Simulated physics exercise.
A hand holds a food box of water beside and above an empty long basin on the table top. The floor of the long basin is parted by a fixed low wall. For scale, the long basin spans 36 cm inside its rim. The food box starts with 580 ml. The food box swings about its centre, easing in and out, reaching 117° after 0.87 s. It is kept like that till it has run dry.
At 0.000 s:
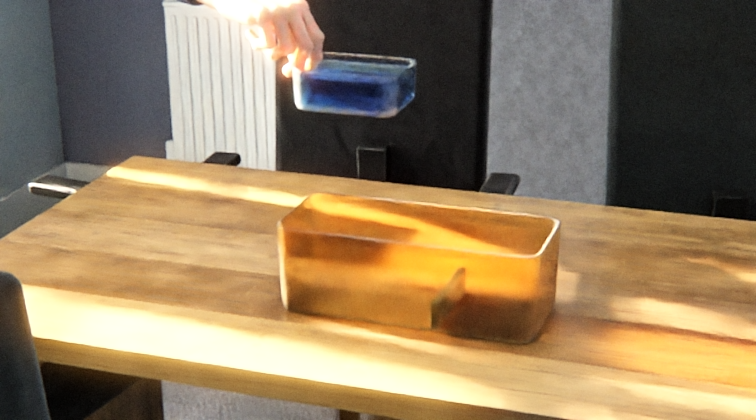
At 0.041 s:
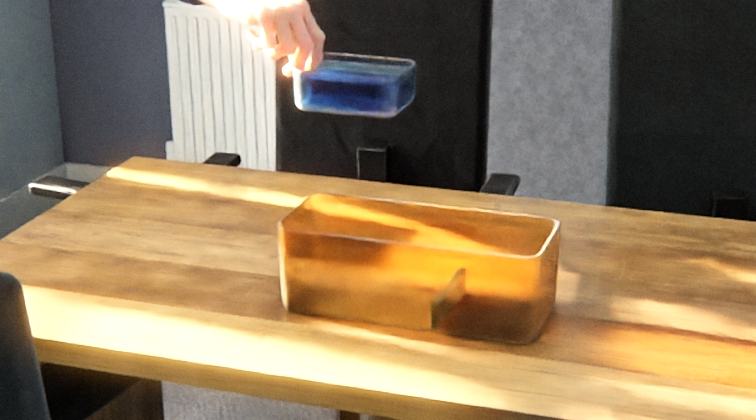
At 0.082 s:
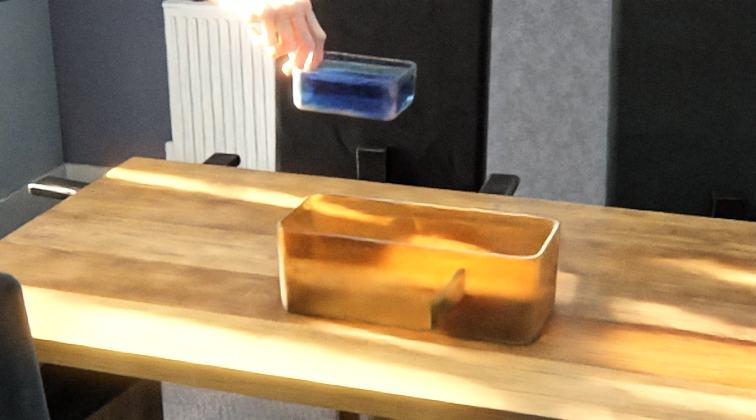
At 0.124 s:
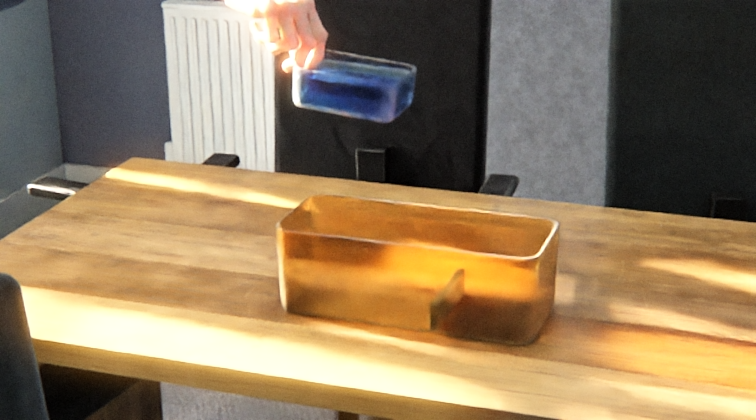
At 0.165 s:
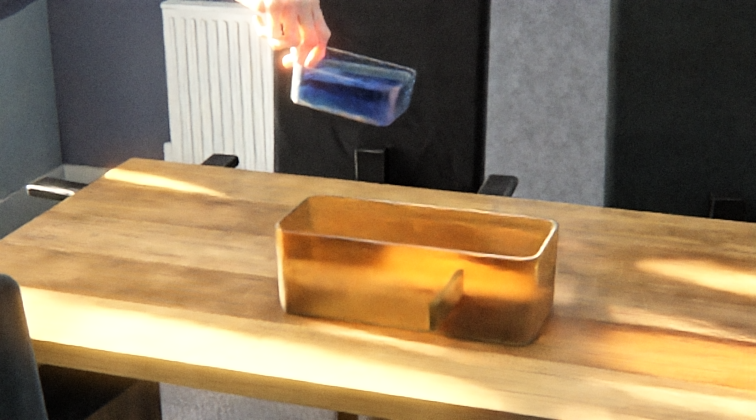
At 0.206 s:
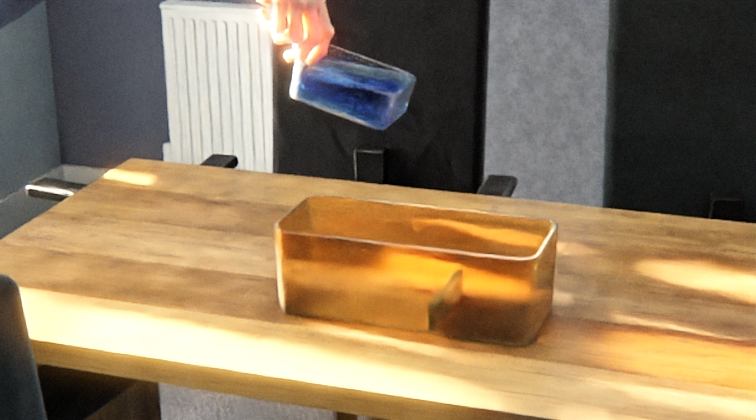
A hand at the upper left holds a clear food box of blue water above a wooden table and slowly tilts it, its right end dipping modestly. Below it sits a long, empty amber basin with a short upright wall inside, seen from slightly above, with dark chairs and a white radiator behind. Sunlit patches shift across the tabletop and basin while the view stays still.
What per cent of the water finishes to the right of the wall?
The far part has some 61 per cent.
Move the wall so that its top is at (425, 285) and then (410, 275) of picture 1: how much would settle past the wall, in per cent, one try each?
First 70, then 80 per cent.
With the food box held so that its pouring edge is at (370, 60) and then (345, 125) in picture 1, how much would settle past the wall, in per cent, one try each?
In turn about 15 and 10 per cent.
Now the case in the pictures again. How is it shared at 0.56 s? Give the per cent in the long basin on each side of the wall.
Left about 3, right about 20.
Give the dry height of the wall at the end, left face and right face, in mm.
Left about 30 mm, right about 16 mm.
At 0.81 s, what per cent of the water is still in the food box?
About 1 per cent.
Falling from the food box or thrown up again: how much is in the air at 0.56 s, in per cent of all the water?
Some 62 per cent.
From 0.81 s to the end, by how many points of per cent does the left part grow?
Some 6 per cent.
Then, 0.56 s in, the tilt is 83° and 15 per cent is still to pour, 3 is left of the wall and 20 right of it.
Then, 0.81 s in, the tilt is 116° and 1 per cent is still to pour, 27 is left of the wall and 63 right of it.
Then, 1.08 s in, the tilt is 117° and 0 per cent is still to pour, 33 is left of the wall and 61 right of it.
Then, 1.37 s in, the tilt is 117° and 0 per cent is still to pour, 33 is left of the wall and 61 right of it.
Finally, 33 per cent lies left of the wall, 61 right of it and 6 outside.
